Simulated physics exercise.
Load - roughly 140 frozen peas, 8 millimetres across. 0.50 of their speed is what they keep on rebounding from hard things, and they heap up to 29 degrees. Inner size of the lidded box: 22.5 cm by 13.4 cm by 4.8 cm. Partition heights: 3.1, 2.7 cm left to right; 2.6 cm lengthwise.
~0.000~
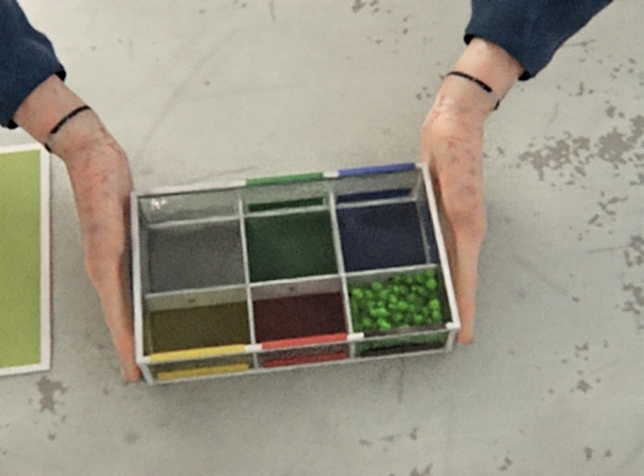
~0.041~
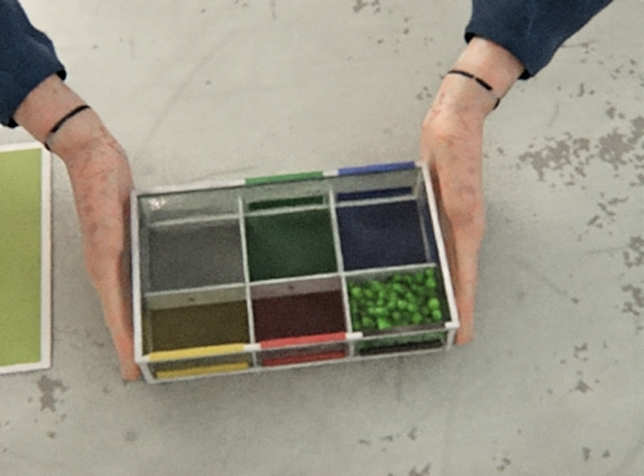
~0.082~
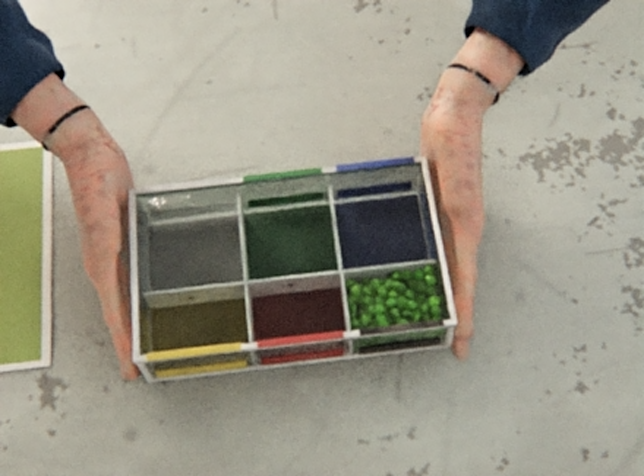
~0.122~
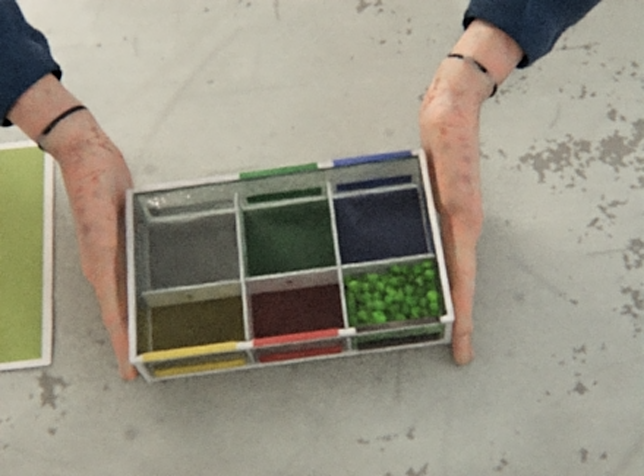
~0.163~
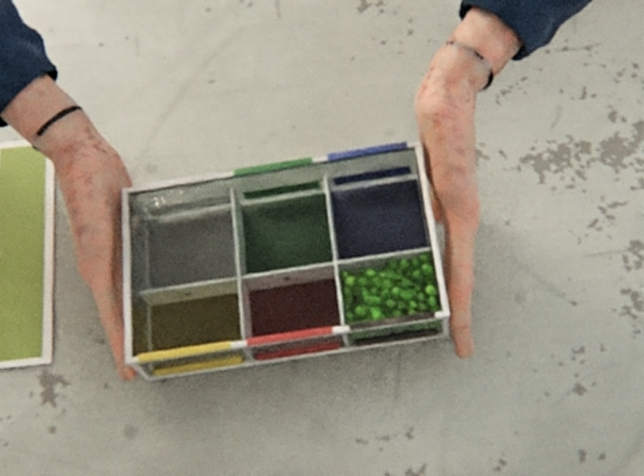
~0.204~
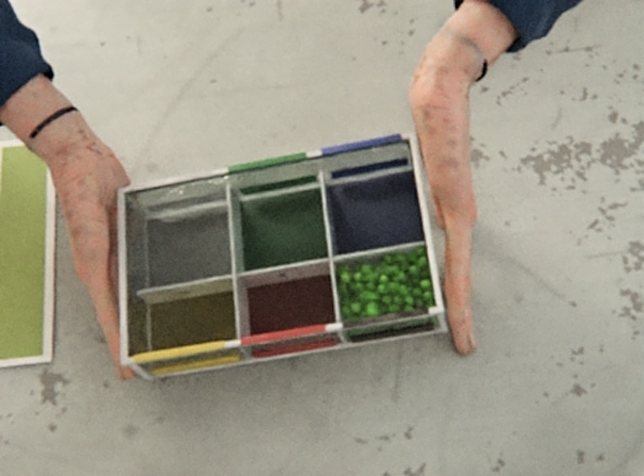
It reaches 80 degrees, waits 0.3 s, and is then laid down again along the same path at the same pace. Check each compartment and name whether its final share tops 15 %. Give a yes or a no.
Red - yes; blue - no; green - no; yellow - yes; white - no; black - yes.
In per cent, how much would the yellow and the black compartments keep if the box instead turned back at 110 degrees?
Shares: Yellow 65 and black 0, per cent.
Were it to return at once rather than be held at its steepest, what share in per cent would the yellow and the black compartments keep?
You'd end up with yellow at 30 per cent and black at 35 per cent.
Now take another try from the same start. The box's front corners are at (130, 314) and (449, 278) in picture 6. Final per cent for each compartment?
In per cent, the final split is red 0, blue 25, green 25, yellow 0, white 0, black 50.
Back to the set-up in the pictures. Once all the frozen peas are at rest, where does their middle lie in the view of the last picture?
When it all comes to rest, the middle is near (275, 338).
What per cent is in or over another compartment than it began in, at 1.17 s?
At that time I'd say around 50 per cent.
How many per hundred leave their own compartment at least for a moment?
65 per cent, give or take.
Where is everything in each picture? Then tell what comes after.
The first frame shows box tilt 0 degrees, front corners at (143, 358) and (454, 324); black 100 %.
The second frame shows box tilt 1 degrees, front corners at (142, 357) and (453, 323).
The third frame shows box tilt 2 degrees, front corners at (140, 357) and (451, 321).
The fourth frame shows box tilt 5 degrees, front corners at (136, 358) and (448, 317), lowest corner left front.
The fifth frame shows box tilt 9 degrees, front corners at (132, 358) and (443, 312), lowest corner left front.
The sixth frame shows box tilt 13 degrees, front corners at (128, 359) and (437, 308), lowest corner left front; black 100 %. The box's pace is about 90 degrees a second.
Then, at 1.17 s, tilt 80 degrees; red 30 %, yellow 20 %, black 50 %.
After 1.82 s, tilt 42 degrees; red 25 %, yellow 35 %, black 35 %.
Then, at 2.51 s, tilt 0 degrees; red 25 %, yellow 35 %, black 35 %.
At rest (3.2 s), red 25 %, blue 0 %, green 0 %, yellow 35 %, white 0 %, black 35 %.
